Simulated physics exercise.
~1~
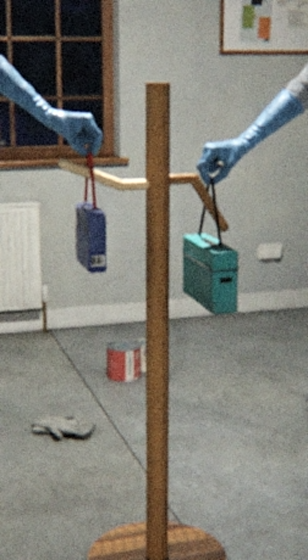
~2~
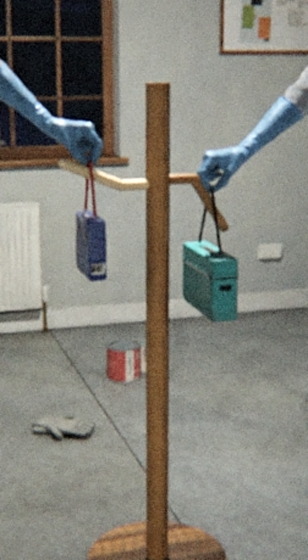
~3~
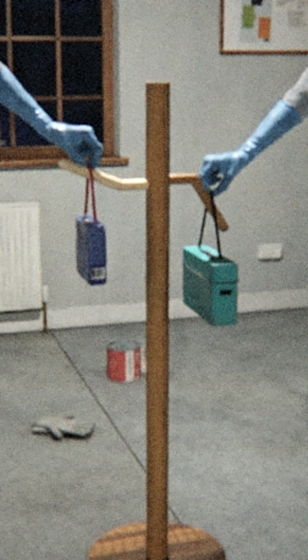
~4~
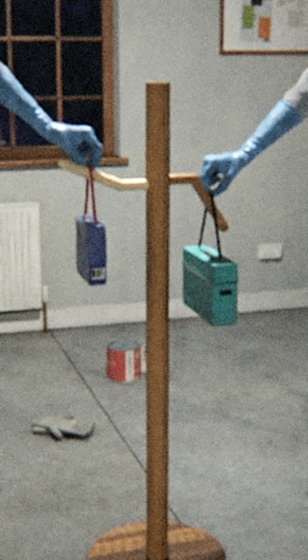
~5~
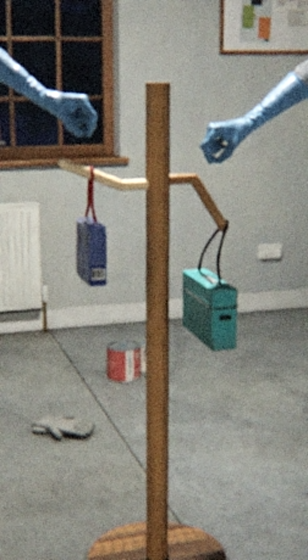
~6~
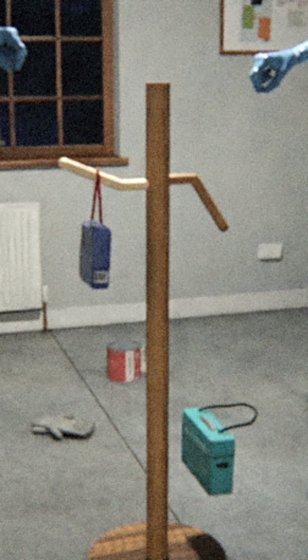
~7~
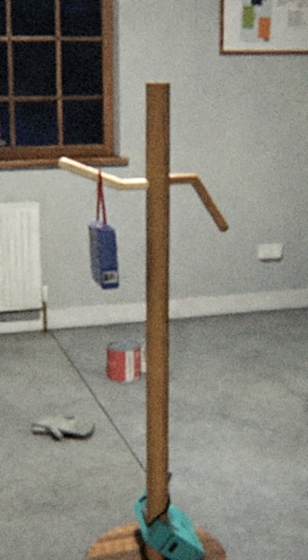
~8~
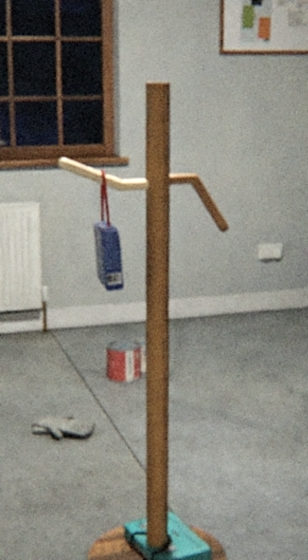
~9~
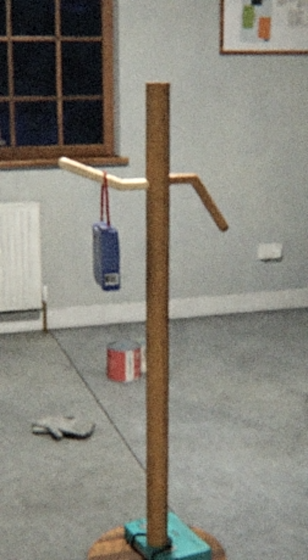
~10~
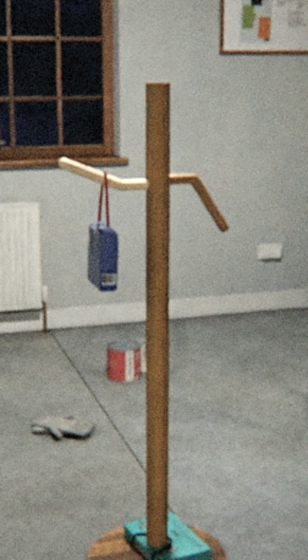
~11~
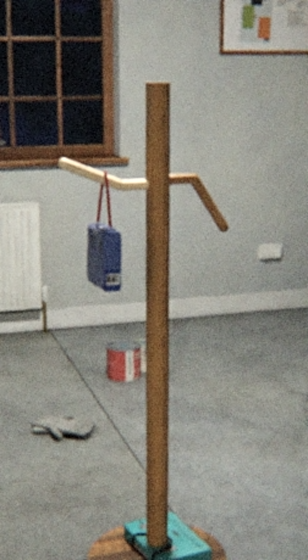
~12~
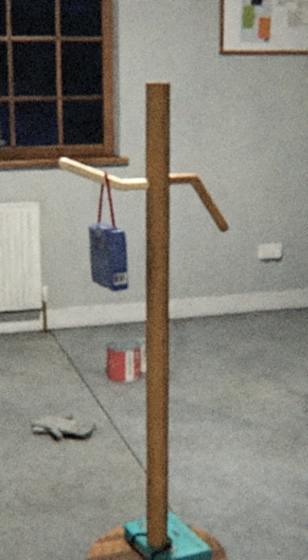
Gloved hands releasing a blue pouch and turquoise case at a wooden stand, the pouch staying hung, the case dropping to its base.
